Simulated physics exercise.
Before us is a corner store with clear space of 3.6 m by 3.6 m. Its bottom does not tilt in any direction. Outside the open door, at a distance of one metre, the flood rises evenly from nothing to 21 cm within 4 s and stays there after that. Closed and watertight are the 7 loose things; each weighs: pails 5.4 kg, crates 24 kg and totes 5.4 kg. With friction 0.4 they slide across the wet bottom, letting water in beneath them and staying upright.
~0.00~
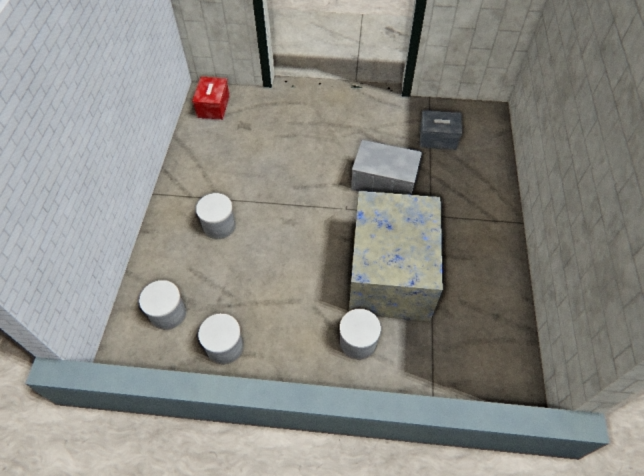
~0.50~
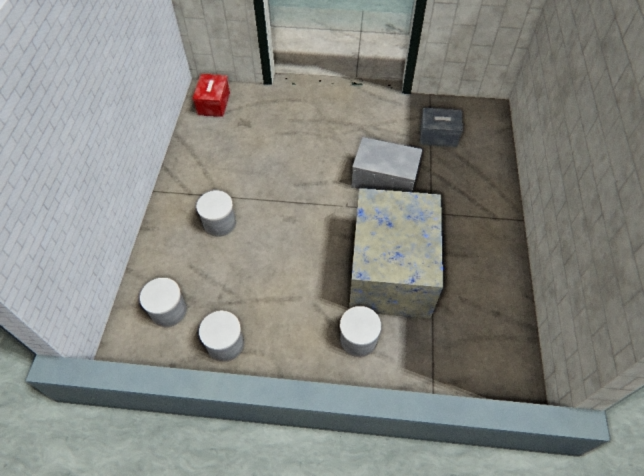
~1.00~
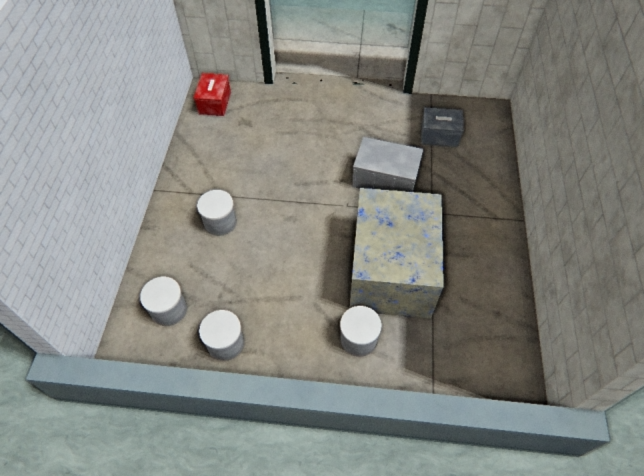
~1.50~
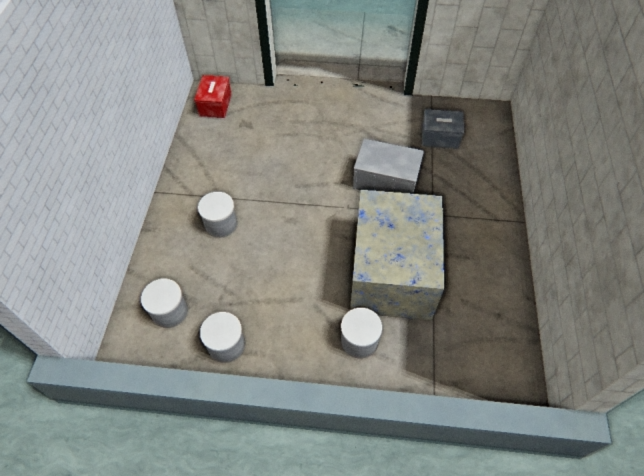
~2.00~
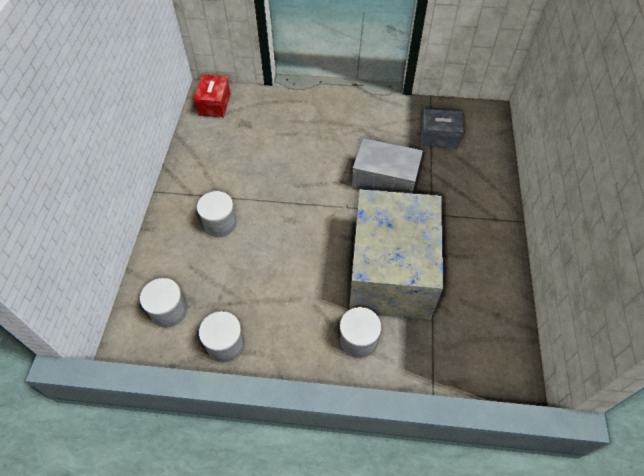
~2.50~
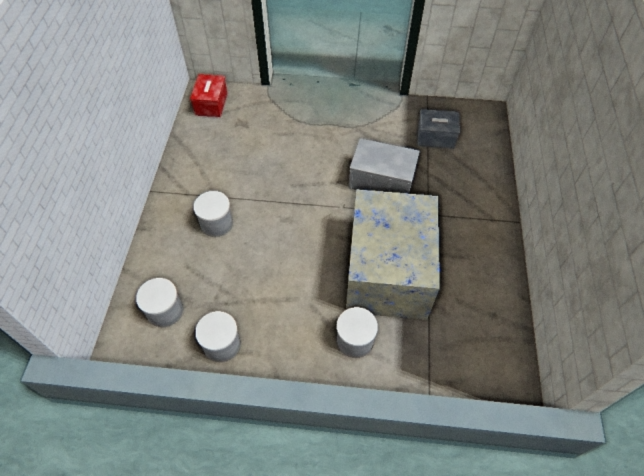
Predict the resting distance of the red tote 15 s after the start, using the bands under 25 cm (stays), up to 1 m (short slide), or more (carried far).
It is left a little way off.
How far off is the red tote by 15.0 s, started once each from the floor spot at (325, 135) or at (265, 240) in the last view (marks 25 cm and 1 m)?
Try one: Large displacement; try two: Large displacement.
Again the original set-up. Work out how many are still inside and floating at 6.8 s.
Tally: 3 of them.
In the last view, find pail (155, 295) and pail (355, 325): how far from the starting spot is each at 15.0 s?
In turn: 250 cm, 200 cm.
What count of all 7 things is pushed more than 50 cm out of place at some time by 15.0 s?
I count 7 of them.
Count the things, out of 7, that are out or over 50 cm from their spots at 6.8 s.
It comes to 2.
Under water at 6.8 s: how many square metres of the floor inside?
Roughly 11.5 m2.
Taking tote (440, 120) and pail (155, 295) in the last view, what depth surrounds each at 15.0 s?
First about 13 cm, second about 16 cm.
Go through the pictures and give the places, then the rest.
The first frame shows the red tote at (210, 90), on the bottom; 0.0 m2 under water; 0 of 7 have shifted.
The second frame shows the red tote at (210, 87) rests on the ground; 0.0 m2 under water; 0 of 7 have shifted.
The third frame shows the red tote at (211, 86), on the bottom; 0.0 m2 under water; 0 of 7 have shifted.
The fourth frame shows the red tote at (212, 88) rests on the ground; 0.0 m2 under water; 0 of 7 have shifted.
The fifth frame shows the red tote at (211, 88) rests on the ground; 0.0 m2 under water; 0 of 7 have shifted.
The sixth frame shows the red tote at (208, 87), on the bottom; water covers 0.7 m2; 0 of 7 have shifted.
After 3.5 s the red tote is near (208, 87), 0.0 m from its start, aground; 0 afloat.
After 6.8 s the red tote is near (208, 87), 0.0 m from its start, aground; 3 afloat.
After 11.0 s the red tote is near (255, 90), 0.5 m from its start, afloat; 6 afloat.
After 15.0 s the red tote is near (254, 94), 0.6 m from its start, afloat; 7 afloat.
